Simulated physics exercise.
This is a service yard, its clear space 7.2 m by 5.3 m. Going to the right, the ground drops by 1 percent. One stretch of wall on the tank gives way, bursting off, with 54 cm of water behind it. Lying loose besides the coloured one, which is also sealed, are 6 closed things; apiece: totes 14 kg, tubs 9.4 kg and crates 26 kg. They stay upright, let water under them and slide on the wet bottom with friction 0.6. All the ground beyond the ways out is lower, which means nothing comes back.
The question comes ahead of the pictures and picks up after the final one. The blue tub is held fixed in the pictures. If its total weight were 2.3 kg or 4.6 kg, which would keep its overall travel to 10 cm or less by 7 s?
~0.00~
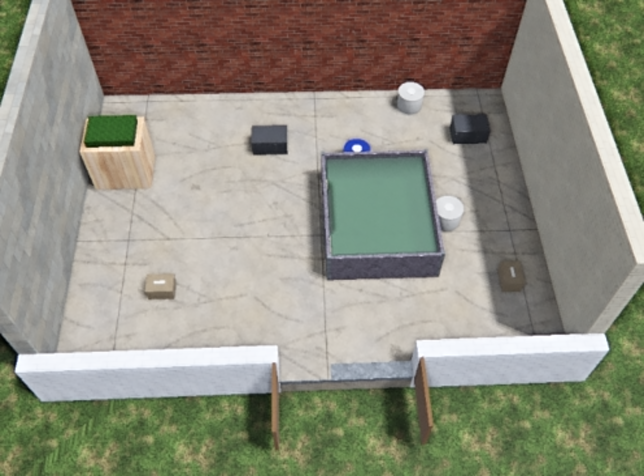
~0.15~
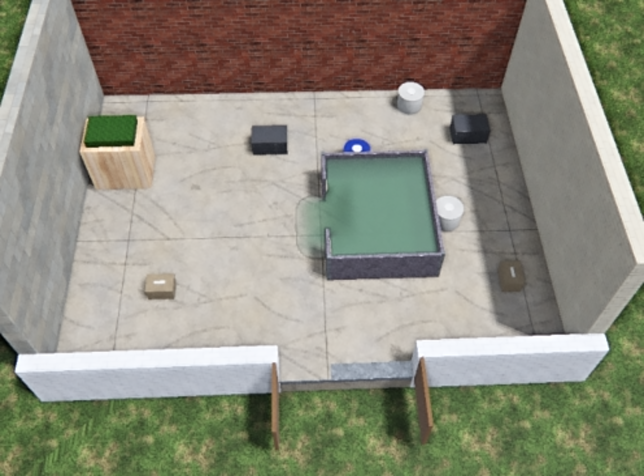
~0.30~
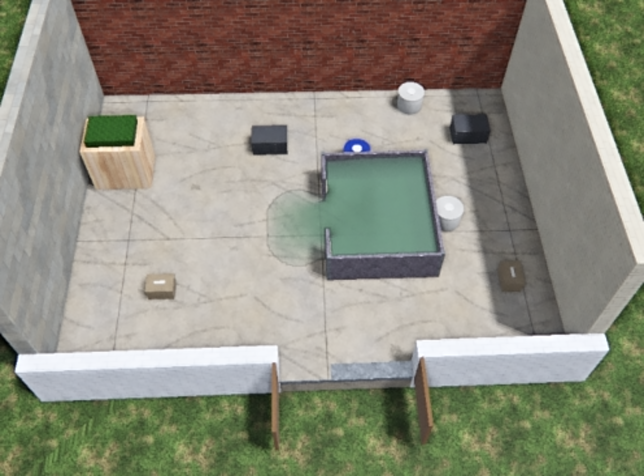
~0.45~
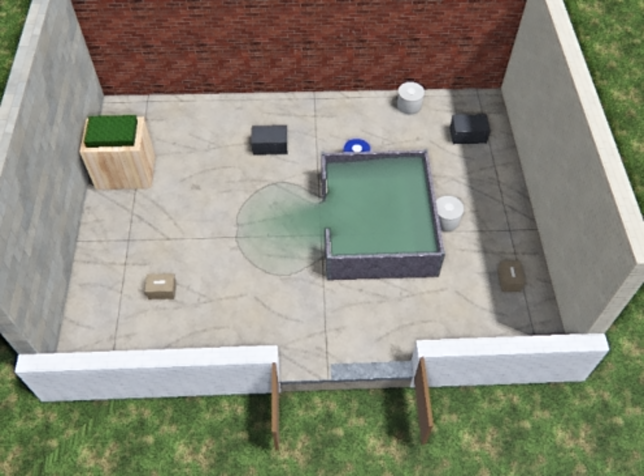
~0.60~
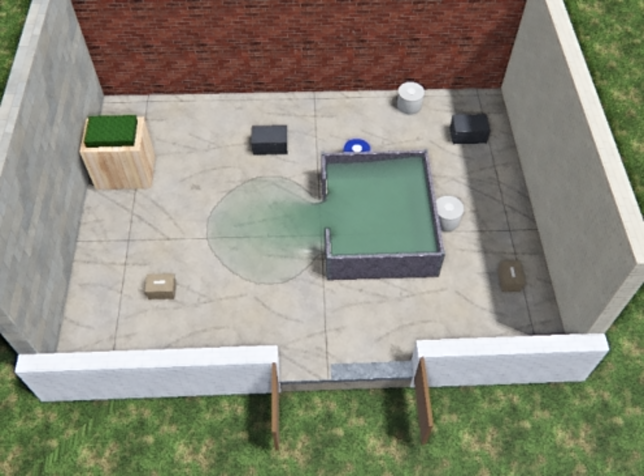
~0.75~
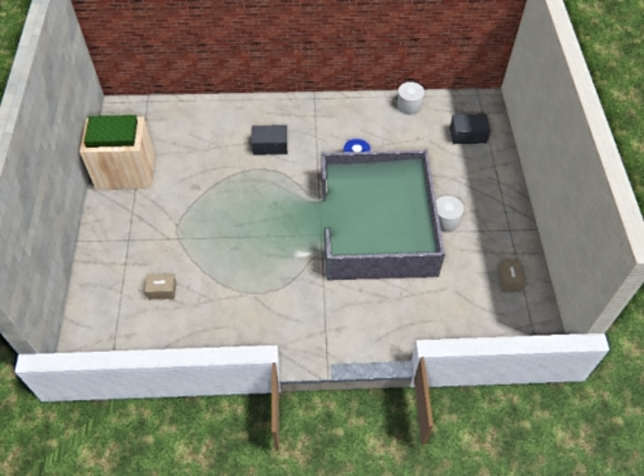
The 2.3 kg weight is enough.
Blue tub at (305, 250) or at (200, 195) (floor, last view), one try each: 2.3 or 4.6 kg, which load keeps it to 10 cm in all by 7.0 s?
One by one: No mass suffices; no mass suffices.
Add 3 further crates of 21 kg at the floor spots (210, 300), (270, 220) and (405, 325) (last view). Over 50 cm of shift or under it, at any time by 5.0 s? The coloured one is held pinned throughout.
Results, in sequence: Exceeded / exceeded / not exceeded.
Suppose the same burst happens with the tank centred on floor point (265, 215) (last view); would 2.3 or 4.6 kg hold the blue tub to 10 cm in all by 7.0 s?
Then, put simply, the lighter one does it.
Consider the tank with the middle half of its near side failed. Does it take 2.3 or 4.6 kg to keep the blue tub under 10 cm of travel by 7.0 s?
So the lighter choice.
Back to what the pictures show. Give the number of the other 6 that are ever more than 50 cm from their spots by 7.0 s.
Counting them up, I find 0.
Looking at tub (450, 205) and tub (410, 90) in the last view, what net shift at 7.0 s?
The first has moved 0 cm and the second 0 cm from the start.
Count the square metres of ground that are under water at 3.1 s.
Near 20 m2 in all.
After 1.4 s the blue tub would be 0 cm from its start with 2.3 kg and 0 cm from its start with 4.6 kg; 0 cm of water round it then.
After 3.1 s the blue tub would be 0 cm from its start with 2.3 kg and 0 cm from its start with 4.6 kg; 0 cm of water round it then.
After 4.9 s the blue tub would be 0 cm from its start with 2.3 kg and 0 cm from its start with 4.6 kg; 1 cm of water round it then.
After 7.0 s the blue tub would be 0 cm from its start with 2.3 kg and 0 cm from its start with 4.6 kg; 1 cm of water round it then.
